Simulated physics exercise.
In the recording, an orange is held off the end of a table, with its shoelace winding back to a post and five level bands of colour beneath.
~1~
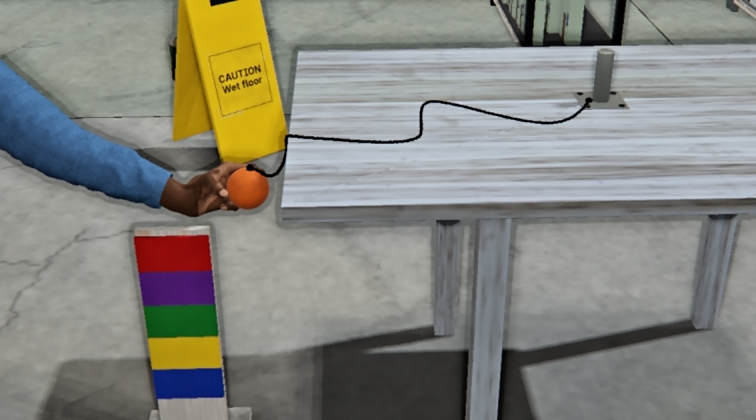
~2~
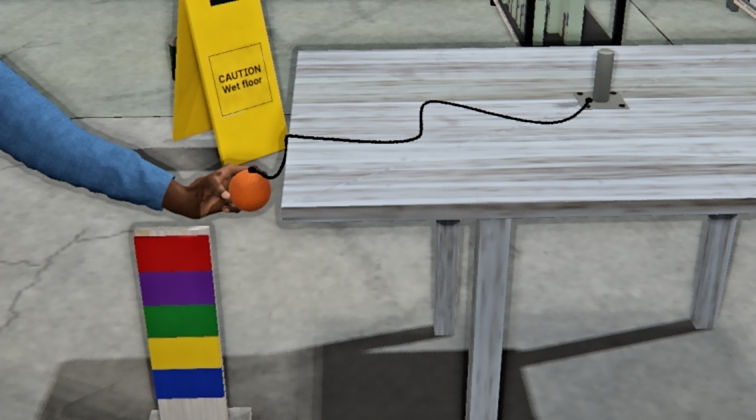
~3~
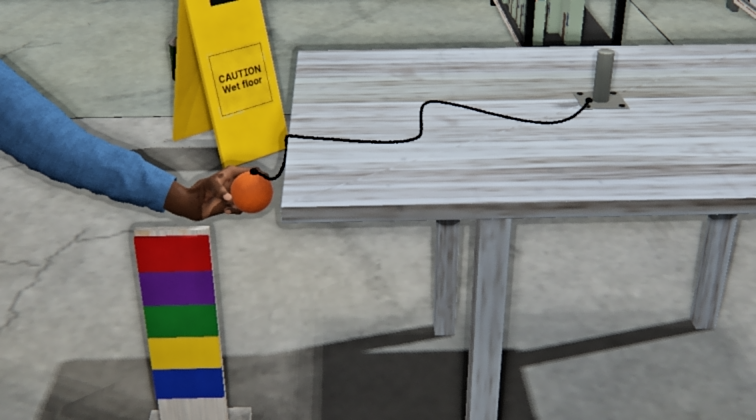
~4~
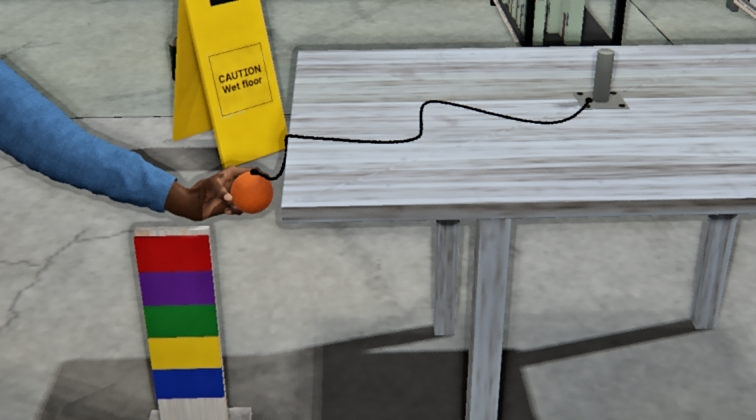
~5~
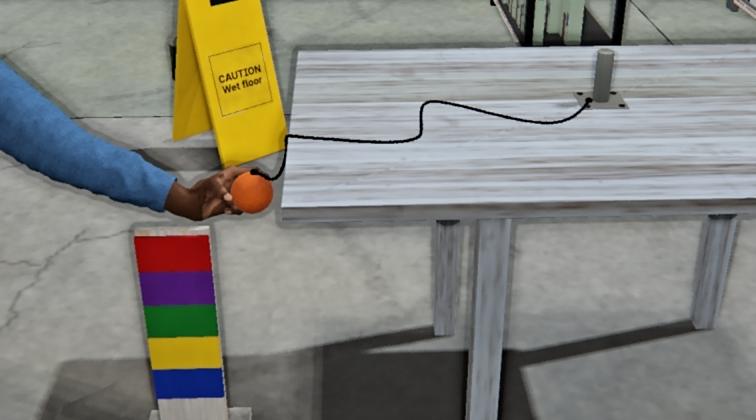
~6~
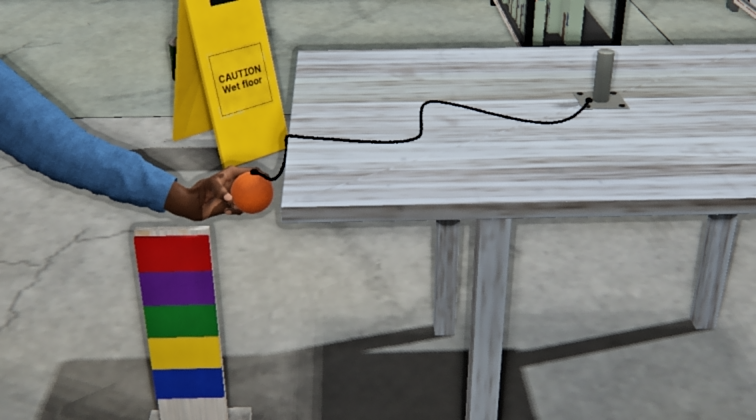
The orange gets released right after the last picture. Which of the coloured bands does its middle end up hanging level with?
It ends up level with the green band.
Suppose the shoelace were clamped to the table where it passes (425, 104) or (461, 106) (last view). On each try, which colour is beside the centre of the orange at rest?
In order: Purple; purple.
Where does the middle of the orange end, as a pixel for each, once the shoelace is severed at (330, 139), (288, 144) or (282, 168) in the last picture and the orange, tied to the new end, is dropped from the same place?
Taking the tries in order gives (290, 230), (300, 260) and (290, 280).
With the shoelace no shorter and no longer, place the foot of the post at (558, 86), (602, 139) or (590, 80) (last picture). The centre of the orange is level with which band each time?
For the first it is yellow, for the second yellow, for the third green.
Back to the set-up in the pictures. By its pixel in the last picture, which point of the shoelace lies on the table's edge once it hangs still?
Answer: The point at (414, 139).
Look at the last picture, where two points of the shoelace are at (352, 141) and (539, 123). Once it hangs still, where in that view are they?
In that view they sit near (290, 184) and near (504, 107).
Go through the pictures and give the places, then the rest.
The first frame shows orange (248, 188); red (173, 255); purple (177, 290); green (181, 322); yellow (185, 354); blue (189, 384).
The second frame shows orange (250, 191); shoelace through (575, 115) (495, 114) (423, 106) (408, 141) (317, 139).
The third frame shows orange (252, 192).
The fourth frame shows orange (252, 192); shoelace through (575, 115) (495, 114) (423, 106) (408, 141) (317, 139).
The fifth frame shows orange (252, 192).
The sixth frame shows orange (252, 192); shoelace through (575, 115) (495, 114) (423, 106) (408, 141) (317, 139).
Soon after, orange near (304, 289); level with purple.
After that, orange near (299, 307); level with green.
In the end, orange near (295, 312); level with green. Its middle rests at the green band.
